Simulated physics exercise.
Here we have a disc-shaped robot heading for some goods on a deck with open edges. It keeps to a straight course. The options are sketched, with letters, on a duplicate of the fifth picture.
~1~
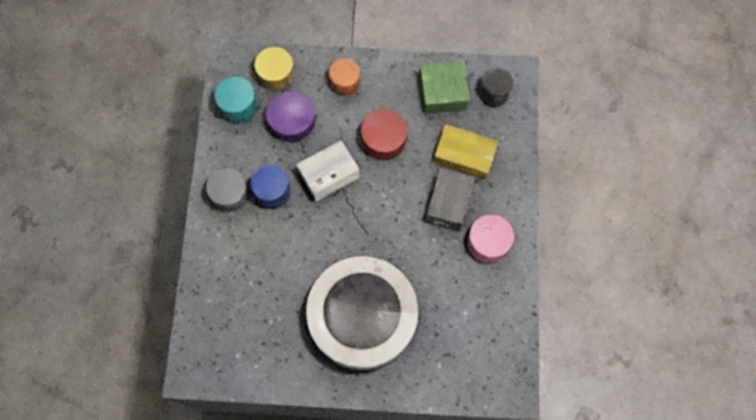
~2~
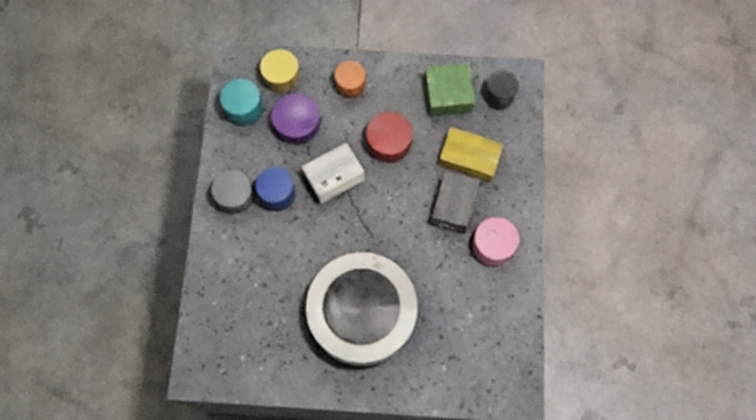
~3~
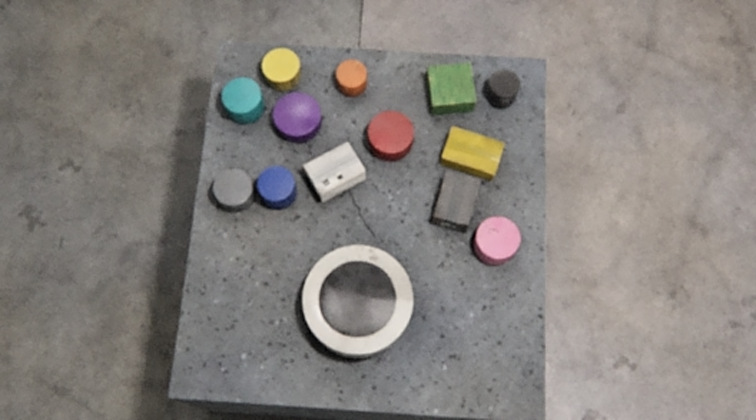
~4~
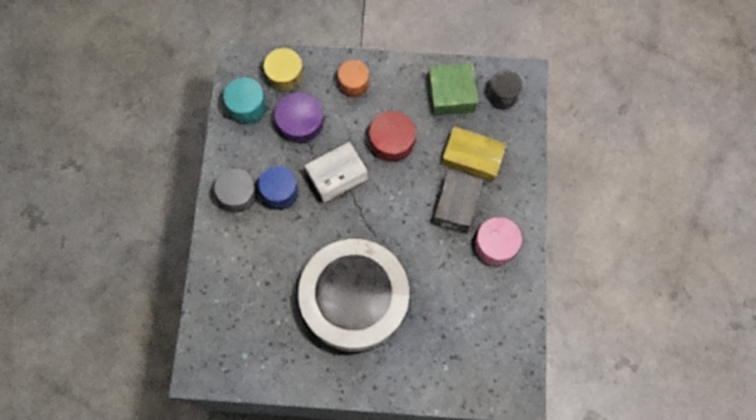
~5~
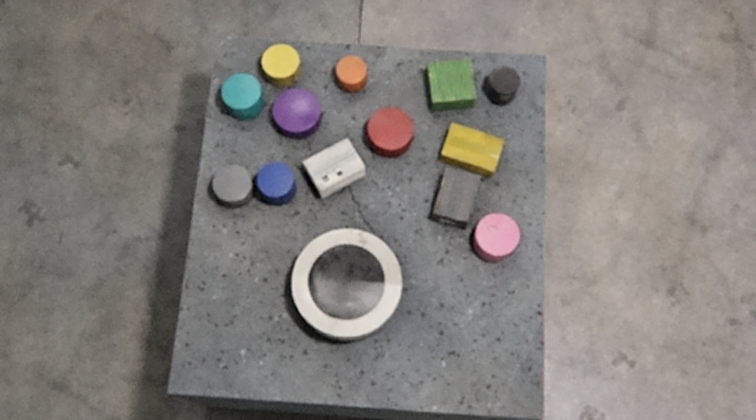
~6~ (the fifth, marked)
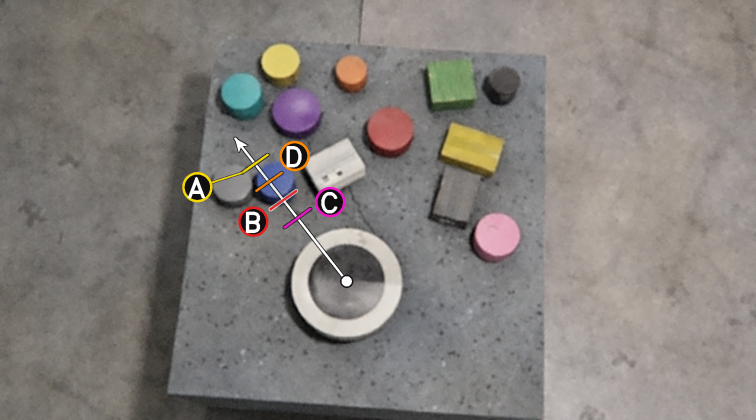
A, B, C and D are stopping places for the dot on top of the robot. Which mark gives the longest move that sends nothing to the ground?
As far as tick D.
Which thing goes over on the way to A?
The grey canister goes over.
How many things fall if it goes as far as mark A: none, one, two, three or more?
In all, one.
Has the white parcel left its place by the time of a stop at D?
Yes.
On the marked copy, A at (255, 164); B at (284, 200); C at (298, 218); D at (269, 182); the arrow from (347, 281) to (235, 139); the white dot at (347, 281).
Taking D. A third of the way, robot (318, 247); yellow pail (282, 66); turquoise canister (243, 97).
Two thirds of the way, robot (290, 212); grey canister (228, 183); blue canister (259, 154).
When it is over, robot (271, 187); grey canister (205, 168); blue canister (244, 129); nothing has fallen.
As for the rest, A drops the grey canister; B is safe but short; C is safe but short.
